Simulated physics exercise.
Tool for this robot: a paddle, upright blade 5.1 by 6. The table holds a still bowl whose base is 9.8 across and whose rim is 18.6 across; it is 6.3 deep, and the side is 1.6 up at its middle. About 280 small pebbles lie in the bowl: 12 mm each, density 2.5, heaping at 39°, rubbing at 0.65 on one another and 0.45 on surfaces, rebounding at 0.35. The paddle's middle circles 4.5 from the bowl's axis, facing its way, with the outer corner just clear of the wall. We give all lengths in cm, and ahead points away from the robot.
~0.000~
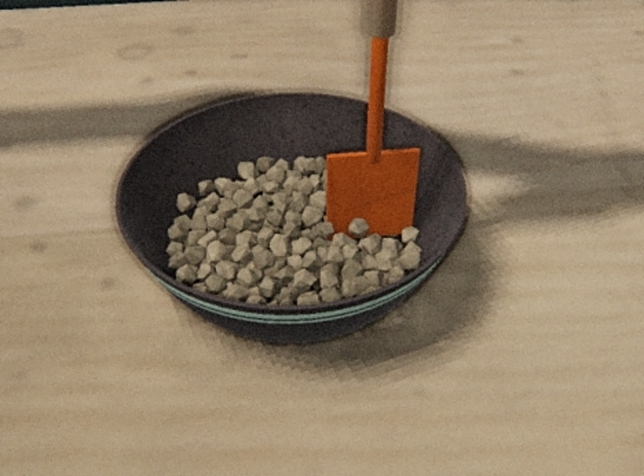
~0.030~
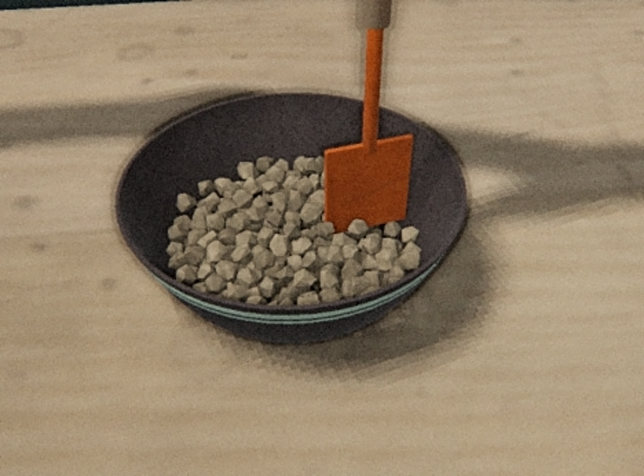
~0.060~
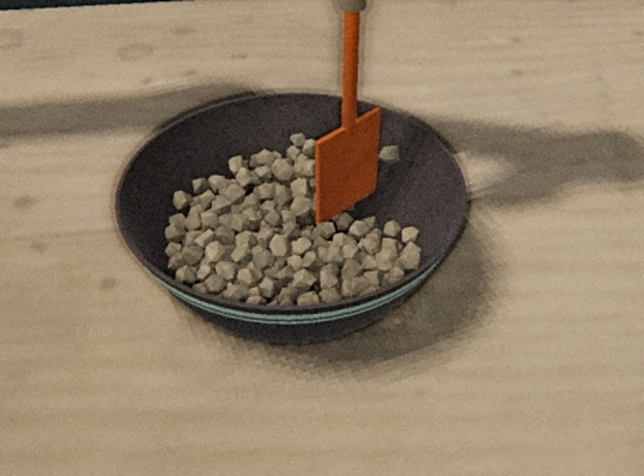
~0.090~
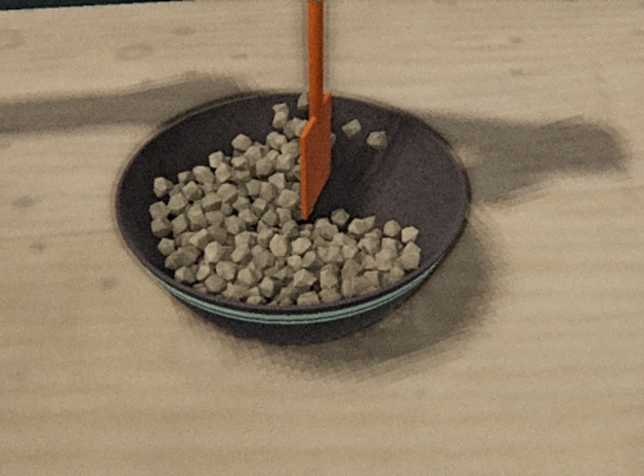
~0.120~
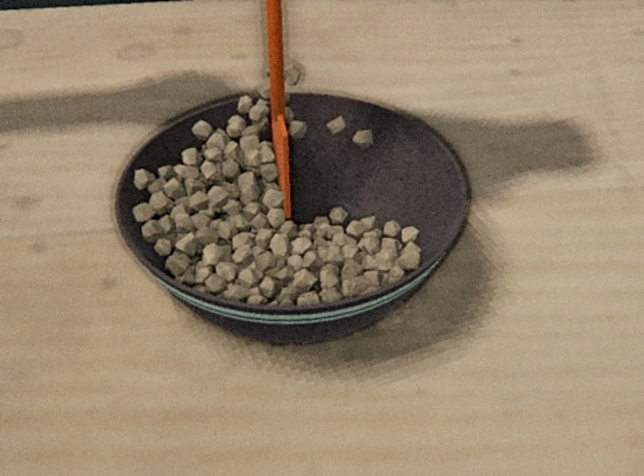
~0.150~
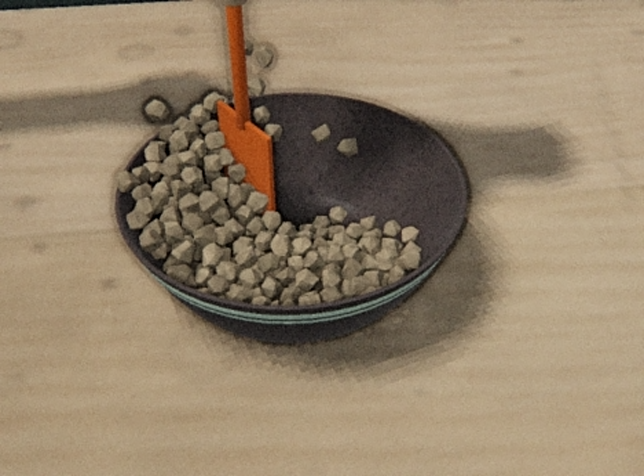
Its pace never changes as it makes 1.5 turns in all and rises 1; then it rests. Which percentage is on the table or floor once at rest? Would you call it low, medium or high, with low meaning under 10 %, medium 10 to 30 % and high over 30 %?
I would call it high, over 30 %.
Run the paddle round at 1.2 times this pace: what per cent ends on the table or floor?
That gives about 45 percent.
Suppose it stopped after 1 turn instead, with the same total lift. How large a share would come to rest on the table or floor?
It would be around 35 percent.
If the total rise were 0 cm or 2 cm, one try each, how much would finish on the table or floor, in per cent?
Close to 50 percent and close to 30 percent.
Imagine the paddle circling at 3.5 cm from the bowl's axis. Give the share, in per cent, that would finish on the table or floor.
It would come to about 35 per cent.
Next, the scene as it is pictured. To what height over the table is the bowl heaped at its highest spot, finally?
It reaches some 6.0 cm above the table.
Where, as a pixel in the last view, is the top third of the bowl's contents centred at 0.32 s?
Somewhere around (377, 256) in the last view.
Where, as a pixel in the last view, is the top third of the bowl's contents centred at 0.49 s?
I'd put it close to (269, 136).
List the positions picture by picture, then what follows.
In the first picture, the paddle neck at (375, 129), 0° round; upper third of the load around (292, 229), from x 175 to 410, top at y 165; 282 in the bowl.
In the second picture, the paddle neck at (371, 120), 11° round; upper third of the load around (292, 228), from x 175 to 410, top at y 165.
In the third picture, the paddle neck at (350, 102), 37° round; upper third of the load around (287, 207), from x 175 to 410, top at y 140.
In the fourth picture, the paddle neck at (316, 91), 65° round; upper third of the load around (263, 191), from x 160 to 410, top at y 100.
In the fifth picture, the paddle neck at (278, 89), 94° round; upper third of the load around (232, 184), from x 145 to 410, top at y 70.
In the sixth picture, the paddle neck at (241, 96), 122° round; upper third of the load around (199, 181), from x 130 to 410, top at y 45; 279 in the bowl, 3 in flight or on the tool.
After 0.32 s, 282° round, highest piece 10 above the table; 226 in the bowl, 18 on the table or floor, 38 in flight or on the tool.
After 0.49 s, 81° round, highest piece 9 above the table; 178 in the bowl, 80 on the table or floor, 24 in flight or on the tool.
After 0.78 s, 180° round, highest piece 7 above the table; 158 in the bowl, 124 on the table or floor.
After 1.48 s, 180° round, highest piece 6 above the table; 158 in the bowl, 124 on the table or floor.
In the end, 158 in the bowl, 124 on the table or floor. That is 44 % on the table or floor.
